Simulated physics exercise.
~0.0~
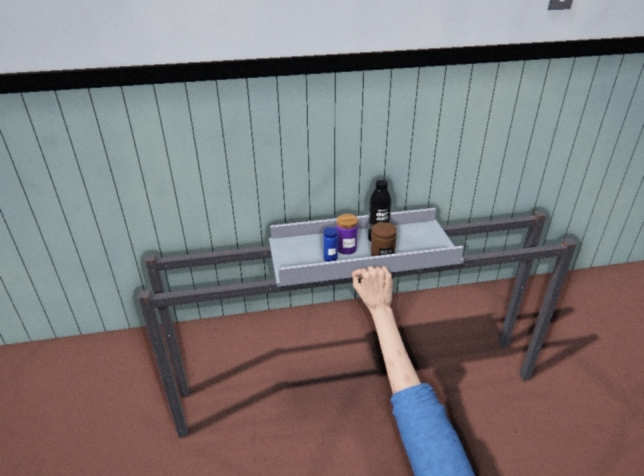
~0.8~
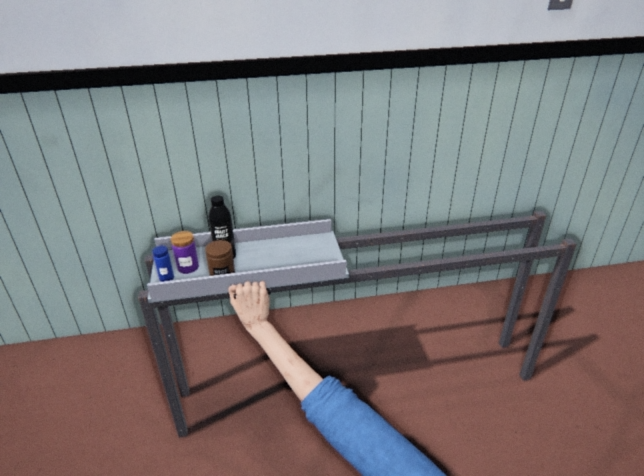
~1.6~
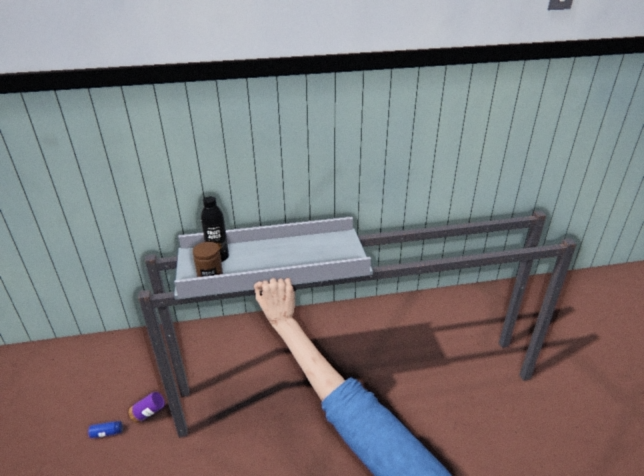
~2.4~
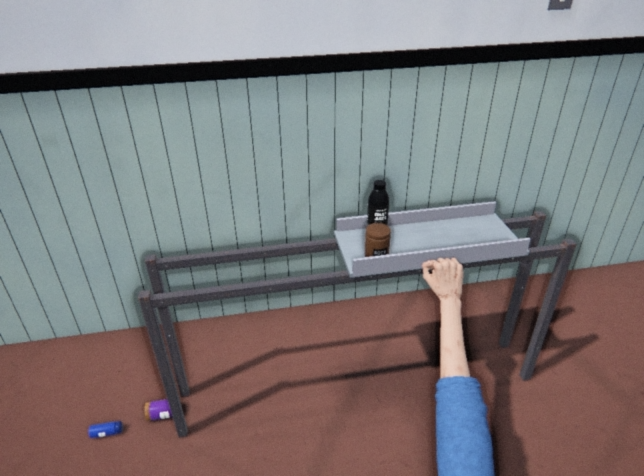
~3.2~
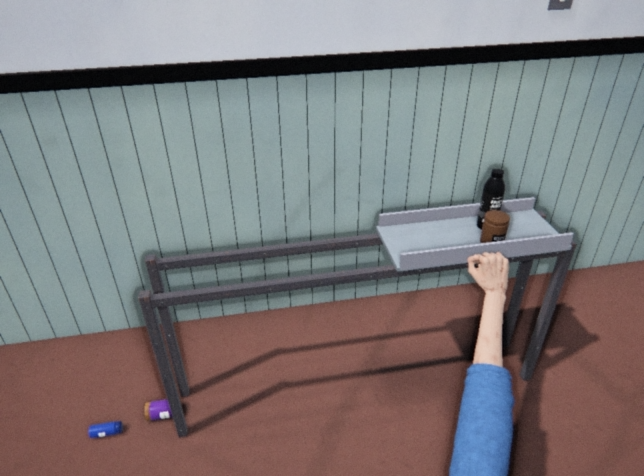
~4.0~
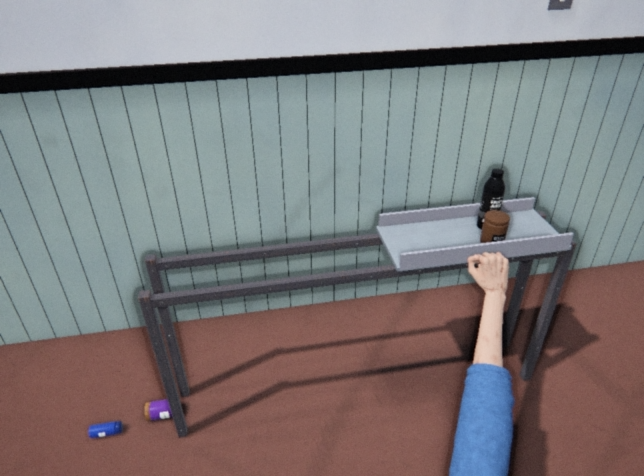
Tray pushed by a hand sliding left, blue and purple containers dropping to the floor, then right, brown jar and black bottle staying upright.
